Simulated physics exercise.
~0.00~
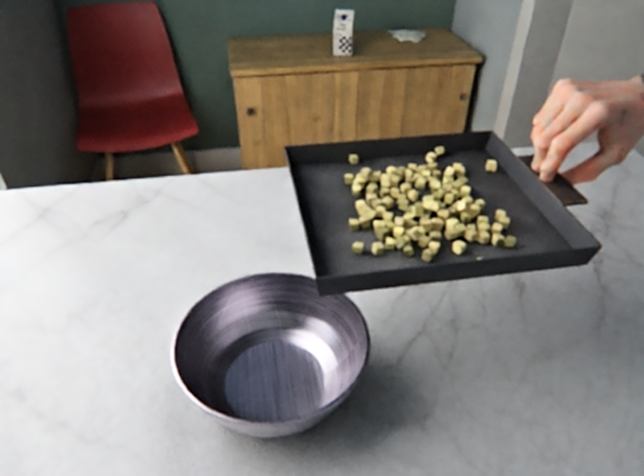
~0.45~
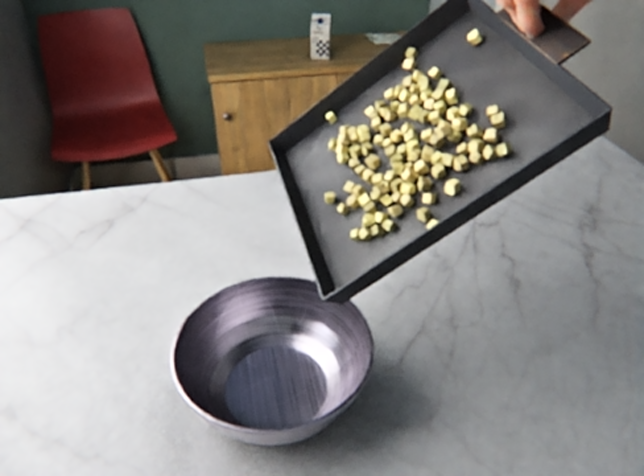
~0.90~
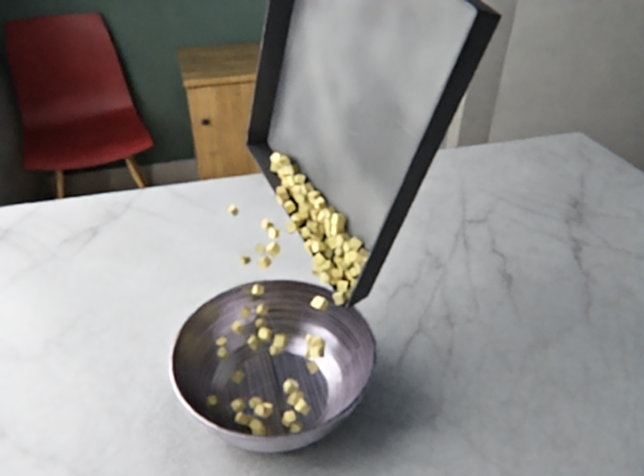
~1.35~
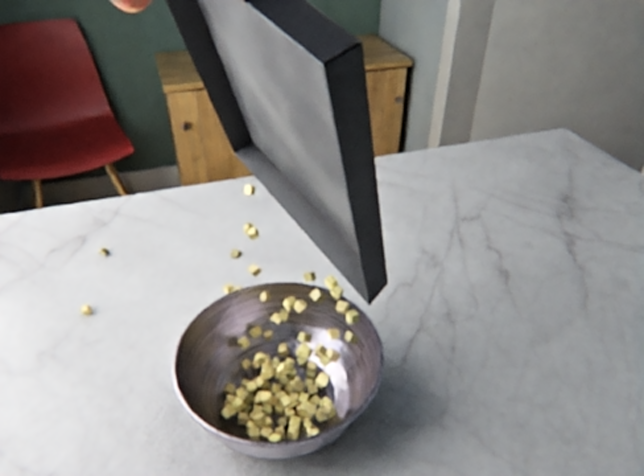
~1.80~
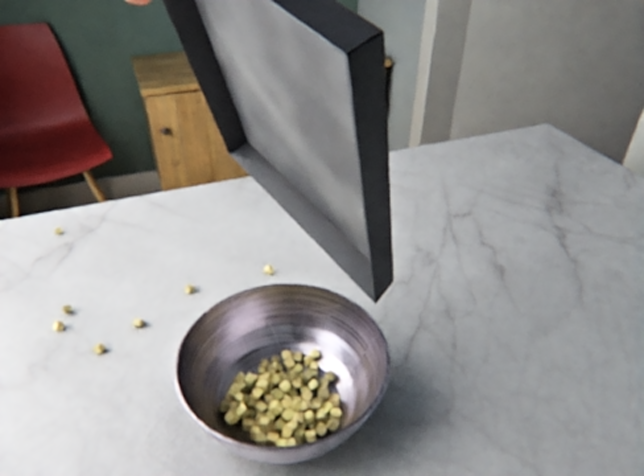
A hand holds a square black tray of small pale yellow-green cubes above a white marble table, seen from slightly above, with a purplish-grey metallic bowl below and to the left. Behind stand a red chair and a wooden cabinet against a dark green wall. The hand tips the tray toward the bowl, and the cubes bunch along its lower edge. They pour off the corner, most dropping into the bowl while some fall to its left. The tray empties and stays steeply tilted, leaving a heap in the bowl and several cubes scattered across the tabletop.
